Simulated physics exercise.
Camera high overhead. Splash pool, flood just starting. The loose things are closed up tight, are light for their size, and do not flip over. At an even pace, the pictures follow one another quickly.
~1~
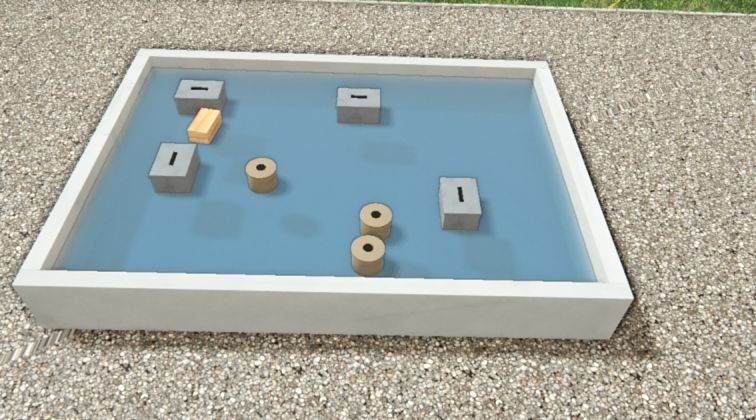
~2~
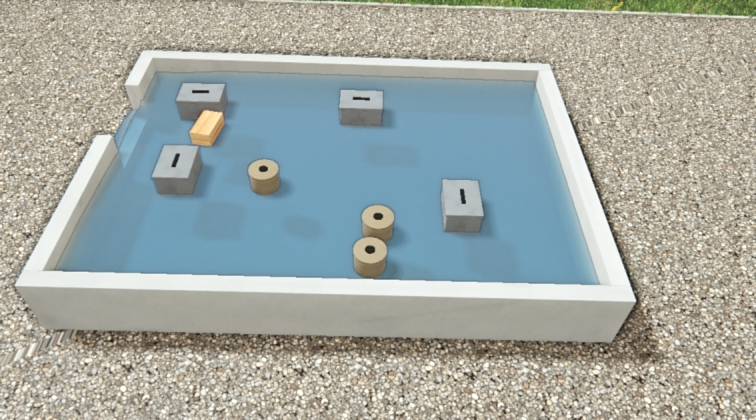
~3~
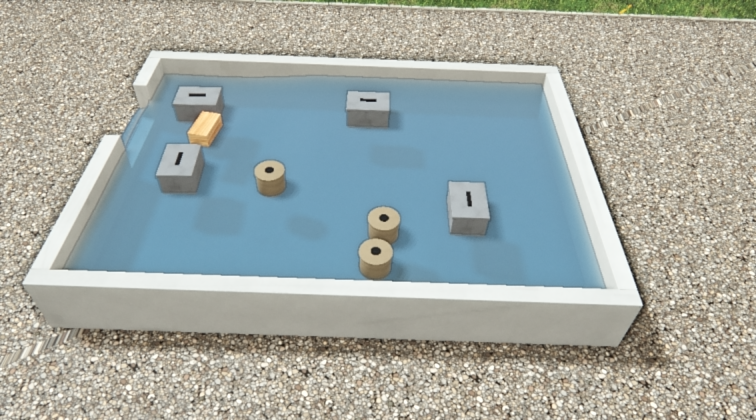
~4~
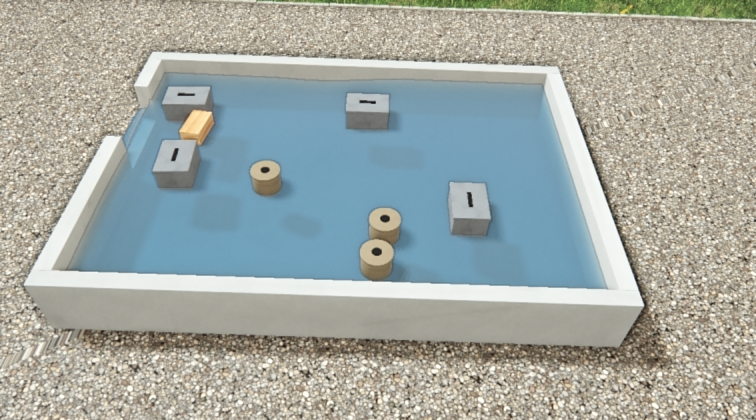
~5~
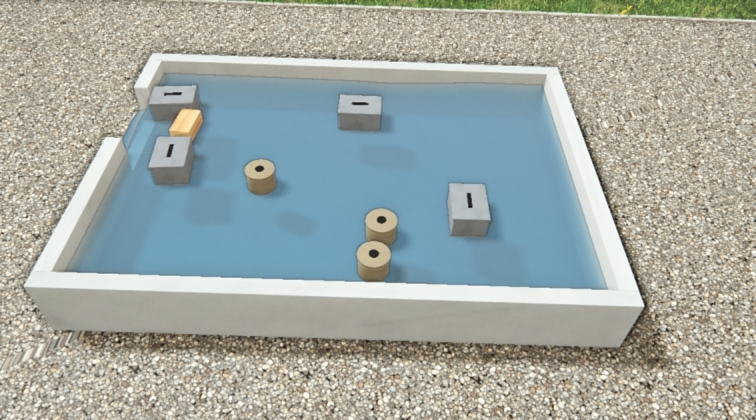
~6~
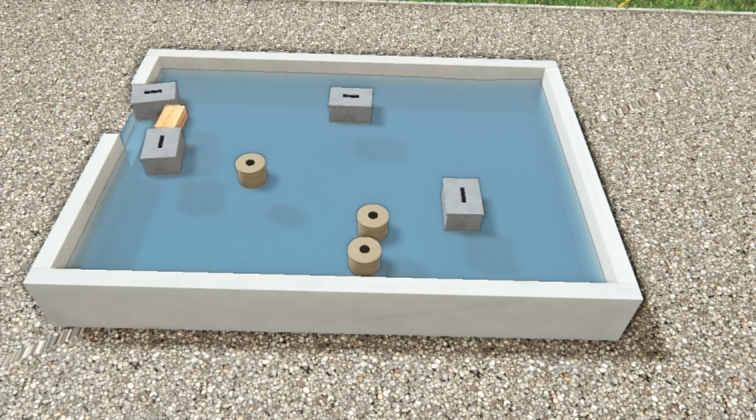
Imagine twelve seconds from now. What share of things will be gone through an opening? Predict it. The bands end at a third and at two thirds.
By the look of it, the outflow takes one third to two thirds of the stuff.
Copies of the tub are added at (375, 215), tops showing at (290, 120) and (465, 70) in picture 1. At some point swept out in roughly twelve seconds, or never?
As listed: Out, stays.
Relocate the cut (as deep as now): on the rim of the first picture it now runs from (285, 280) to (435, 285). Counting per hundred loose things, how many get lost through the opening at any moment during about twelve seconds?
Result: Close to 50 %.
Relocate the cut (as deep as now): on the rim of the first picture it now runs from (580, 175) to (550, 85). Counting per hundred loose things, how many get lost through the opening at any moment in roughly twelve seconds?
My guess is close to 40 percent.
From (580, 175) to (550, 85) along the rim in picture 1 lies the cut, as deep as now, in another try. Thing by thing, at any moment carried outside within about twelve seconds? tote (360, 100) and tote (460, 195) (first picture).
Per object: Flushed out / flushed out.
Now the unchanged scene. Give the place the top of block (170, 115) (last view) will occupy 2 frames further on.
That would put it around (136, 116).
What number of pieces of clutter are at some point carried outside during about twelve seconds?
I get 4.
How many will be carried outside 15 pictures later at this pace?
The count is 3.
A moment on, 1 of 8 are out; 7 afloat.
Next, 3 of 8 are out; 5 afloat.
Later, 3 of 8 are out; 5 afloat.
In the end, 4 of 8 are out; 4 afloat.
